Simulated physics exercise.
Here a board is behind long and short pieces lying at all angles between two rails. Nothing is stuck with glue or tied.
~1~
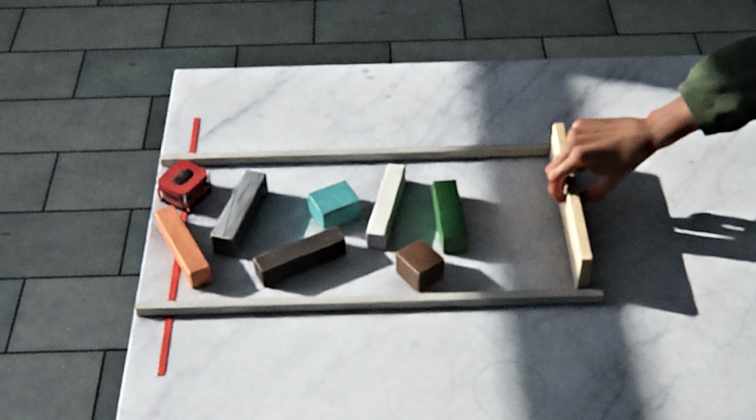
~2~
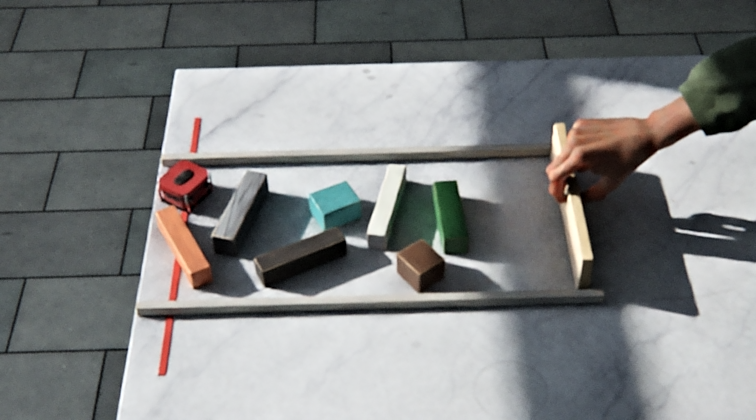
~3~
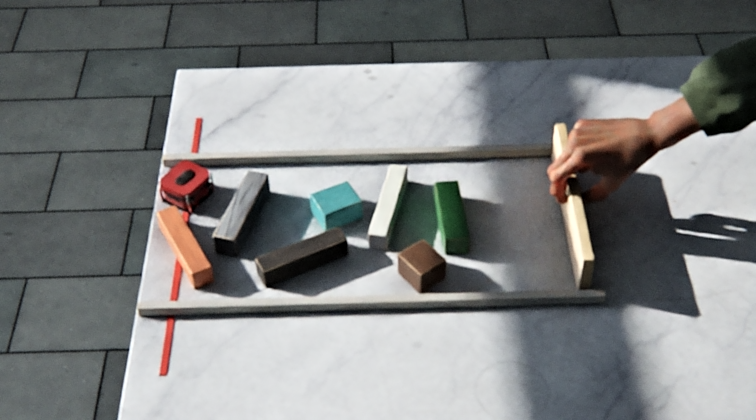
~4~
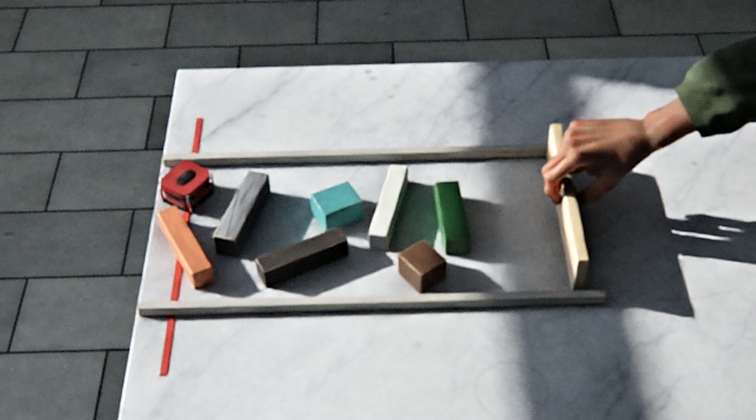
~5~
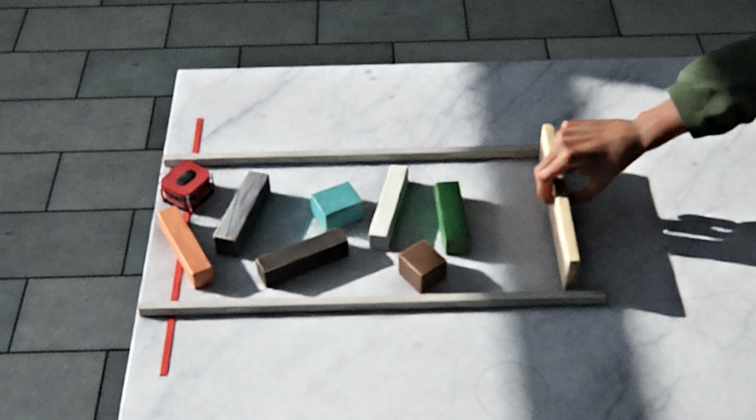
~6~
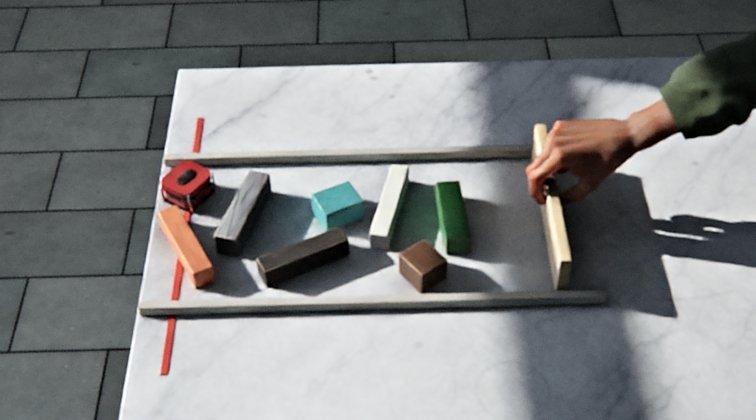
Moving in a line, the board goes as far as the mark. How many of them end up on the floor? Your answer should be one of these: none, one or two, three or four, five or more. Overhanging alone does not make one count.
The count is five or more.
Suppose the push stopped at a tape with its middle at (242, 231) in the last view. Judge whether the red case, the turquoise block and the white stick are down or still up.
The red case is gone. The turquoise block is still there. The white stick is still there.
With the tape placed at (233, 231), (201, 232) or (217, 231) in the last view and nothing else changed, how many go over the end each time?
In order, the counts are 3, 4 and 3.
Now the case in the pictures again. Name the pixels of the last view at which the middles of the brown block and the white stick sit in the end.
Brown block at (160, 266), white stick at (155, 195).
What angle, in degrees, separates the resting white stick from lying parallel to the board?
Around 0 degrees.
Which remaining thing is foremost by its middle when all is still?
Answer - the white stick.
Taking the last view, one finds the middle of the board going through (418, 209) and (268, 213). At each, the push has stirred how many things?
First position 3; second position 8.
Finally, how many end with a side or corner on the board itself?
In contact: 2.
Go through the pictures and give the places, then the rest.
In the first picture, red case (184, 186); orange bar (183, 246); grey stick (241, 212); board (570, 204); tape (181, 232).
In the second picture, orange bar (184, 246); white stick (388, 206).
In the third picture, grey stick (243, 213); board (572, 205).
In the fourth picture, red case (187, 187); brown block (422, 266).
In the fifth picture, orange bar (185, 247); turquoise block (337, 206).
In the sixth picture, red case (188, 187); orange bar (186, 246); grey stick (244, 213); board (550, 205); tape (184, 232).
Early on, none off yet; red case at rest near (188, 187); orange bar at rest near (186, 246); grey stick at rest near (244, 213).
A while later, none off yet; red case at rest near (188, 187); orange bar at rest near (186, 246); grey stick moving near (236, 212).
Further along, one off so far; red case in the air near (120, 292); orange bar leaning well over near (130, 260); grey stick travelled about its own width near (146, 209).
Finally, the number that fall off is five or more; lost, turquoise block, black bar, grey stick, orange bar and red case.
